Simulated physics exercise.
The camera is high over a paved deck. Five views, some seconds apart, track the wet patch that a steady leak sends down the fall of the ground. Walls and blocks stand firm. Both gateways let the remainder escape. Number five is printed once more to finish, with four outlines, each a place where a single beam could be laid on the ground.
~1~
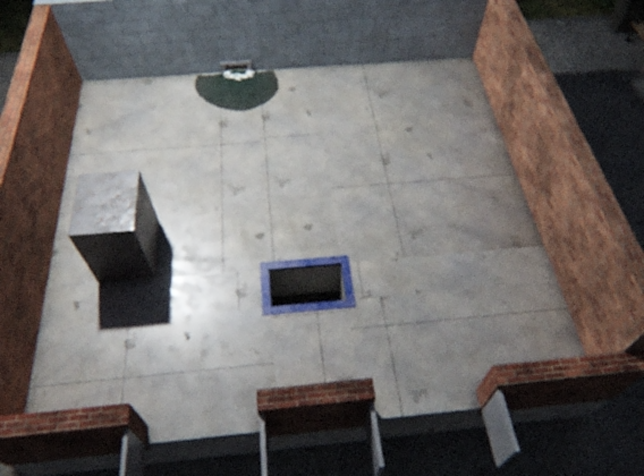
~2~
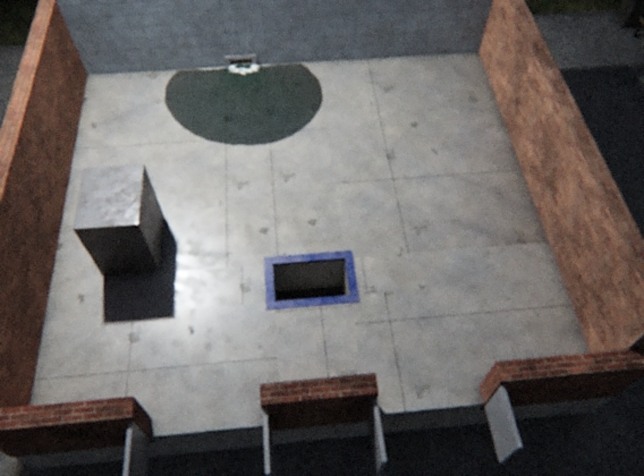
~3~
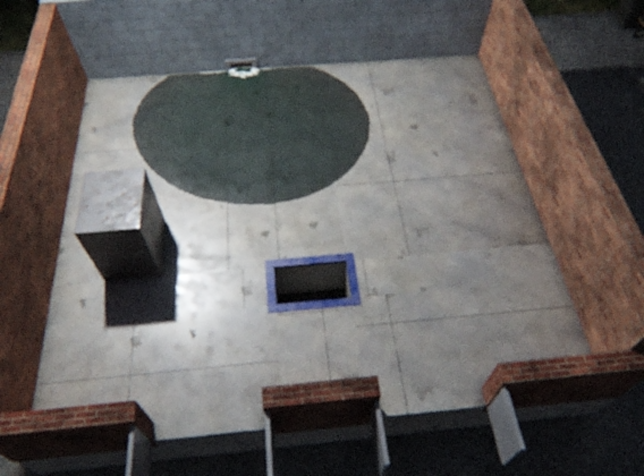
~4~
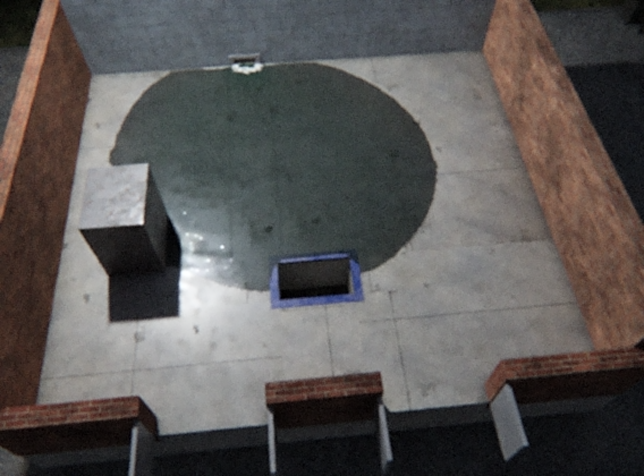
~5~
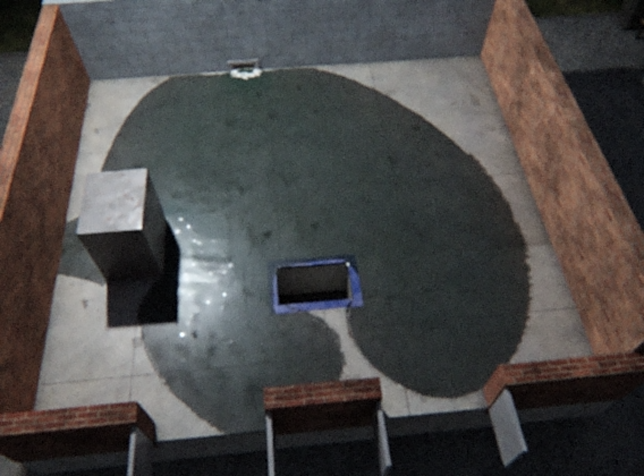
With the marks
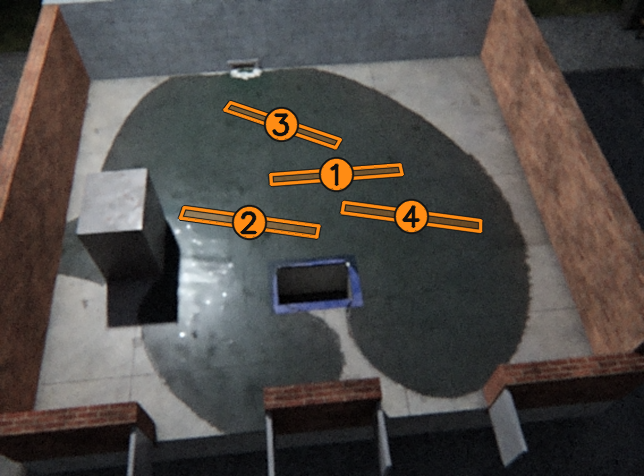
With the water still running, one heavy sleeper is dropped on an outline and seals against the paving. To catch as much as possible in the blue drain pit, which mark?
4 is best.
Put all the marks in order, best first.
The order is 4, 1, 3, 2.
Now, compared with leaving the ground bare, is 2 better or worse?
Spot 2 is worse.
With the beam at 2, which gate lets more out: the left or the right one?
The right gate.
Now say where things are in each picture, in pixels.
Outfall at (236, 67); blue drain pit at (307, 284); open gate at (422, 396); open gate at (205, 418); water covers 3 % of the ground and shows as far out as (239, 106); blue drain pit still dry.
Water covers 9 % of the ground and shows as far out as (242, 142); blue drain pit still dry.
Water covers 21 % of the ground and shows as far out as (335, 178); blue drain pit still dry.
Water covers 39 % of the ground and shows as far out as (401, 244); blue drain pit taking water.
Water covers 61 % of the ground and shows as far out as (511, 331); blue drain pit taking water.
On the marked copy, 1 from (271, 179) to (401, 169); 2 from (182, 212) to (317, 231); 3 from (227, 106) to (337, 143); 4 from (343, 207) to (480, 226).
With 1, about 22 % of the stream runs into the blue drain pit, about 77 % out by the gates.
With 2, about 6 % of the stream runs into the blue drain pit, about 93 % out by the gates.
With 3, about 16 % of the stream runs into the blue drain pit, about 84 % out by the gates.
With 4, about 36 % of the stream runs into the blue drain pit, about 64 % out by the gates.
